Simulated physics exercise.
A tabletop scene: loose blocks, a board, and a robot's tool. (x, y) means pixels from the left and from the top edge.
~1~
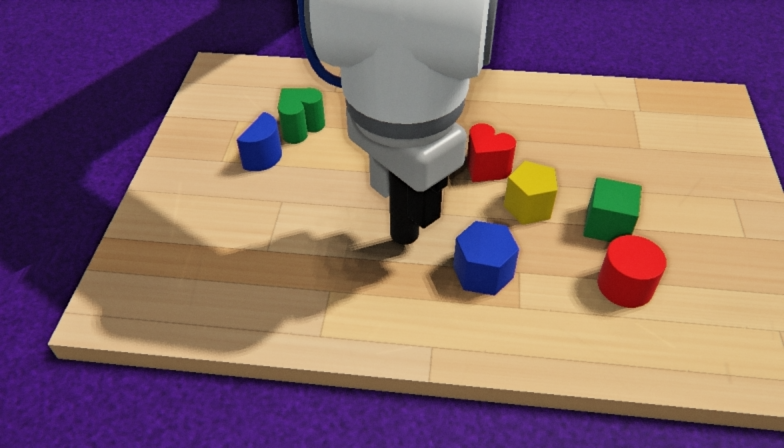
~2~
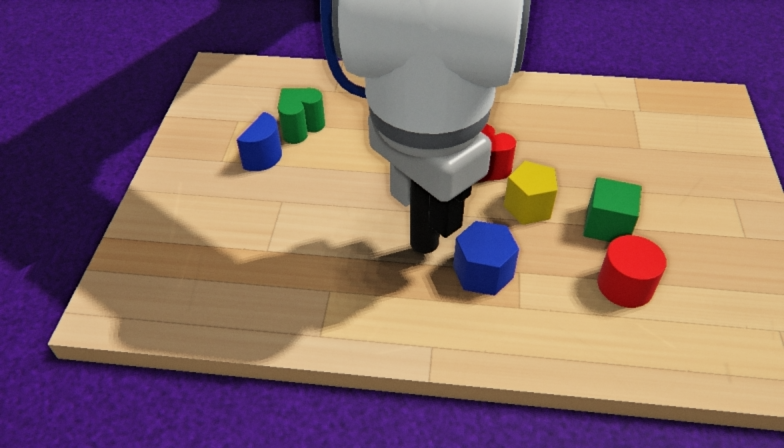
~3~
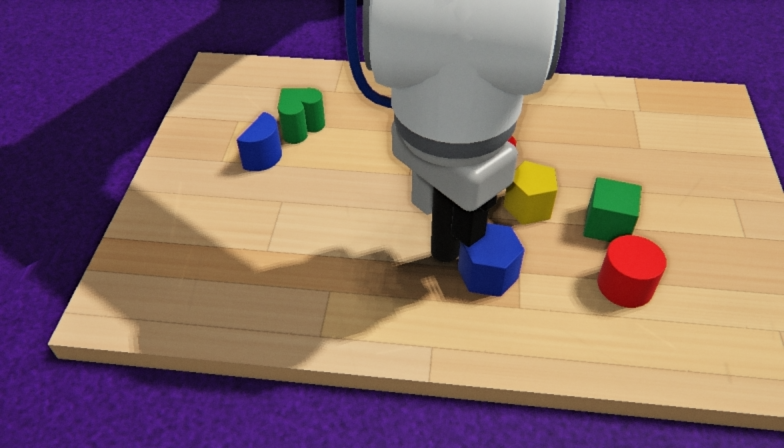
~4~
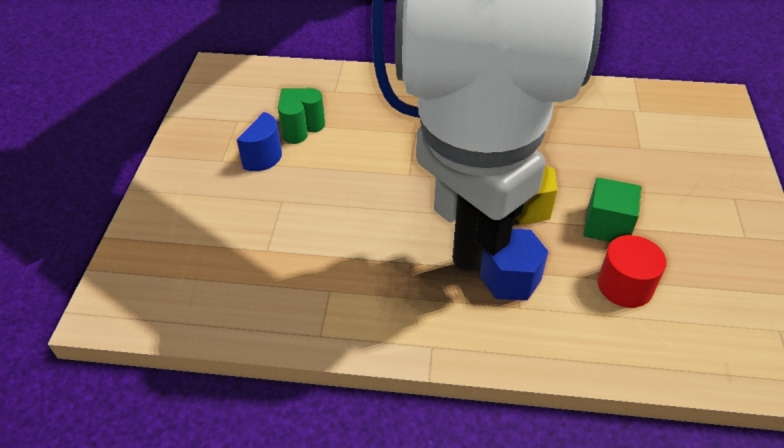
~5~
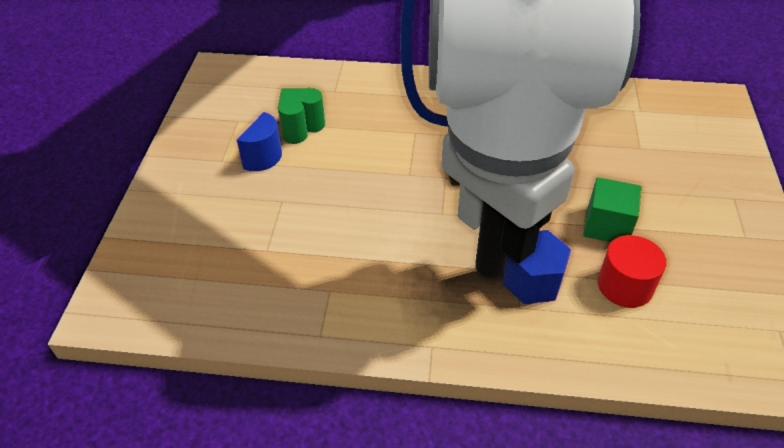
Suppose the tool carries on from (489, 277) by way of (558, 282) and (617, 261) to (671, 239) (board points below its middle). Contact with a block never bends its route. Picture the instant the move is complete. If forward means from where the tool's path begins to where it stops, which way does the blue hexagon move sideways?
Seen from start to end, it moves right.
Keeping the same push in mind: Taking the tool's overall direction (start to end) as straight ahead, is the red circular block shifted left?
That would be a no.
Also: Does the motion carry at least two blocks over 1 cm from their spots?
Yes.
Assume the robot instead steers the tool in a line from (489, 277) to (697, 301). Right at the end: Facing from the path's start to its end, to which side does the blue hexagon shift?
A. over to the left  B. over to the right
I choose A.
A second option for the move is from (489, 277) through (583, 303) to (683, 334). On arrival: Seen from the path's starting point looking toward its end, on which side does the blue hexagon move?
Displaced left.
What follows on the original path. One third of the way, tool at (561, 272); blue hexagon at (609, 247), turned 25° anticlockwise; red circular block at (670, 255).
Two thirds of the way, tool at (622, 250); blue hexagon at (675, 236); red circular block at (734, 258).
At the end, tool at (676, 228); yellow pentagonal block still; blue hexagon at (729, 231), turned 45° clockwise; green four-sided block at (619, 193), turned 15° anticlockwise; red circular block at (771, 271).
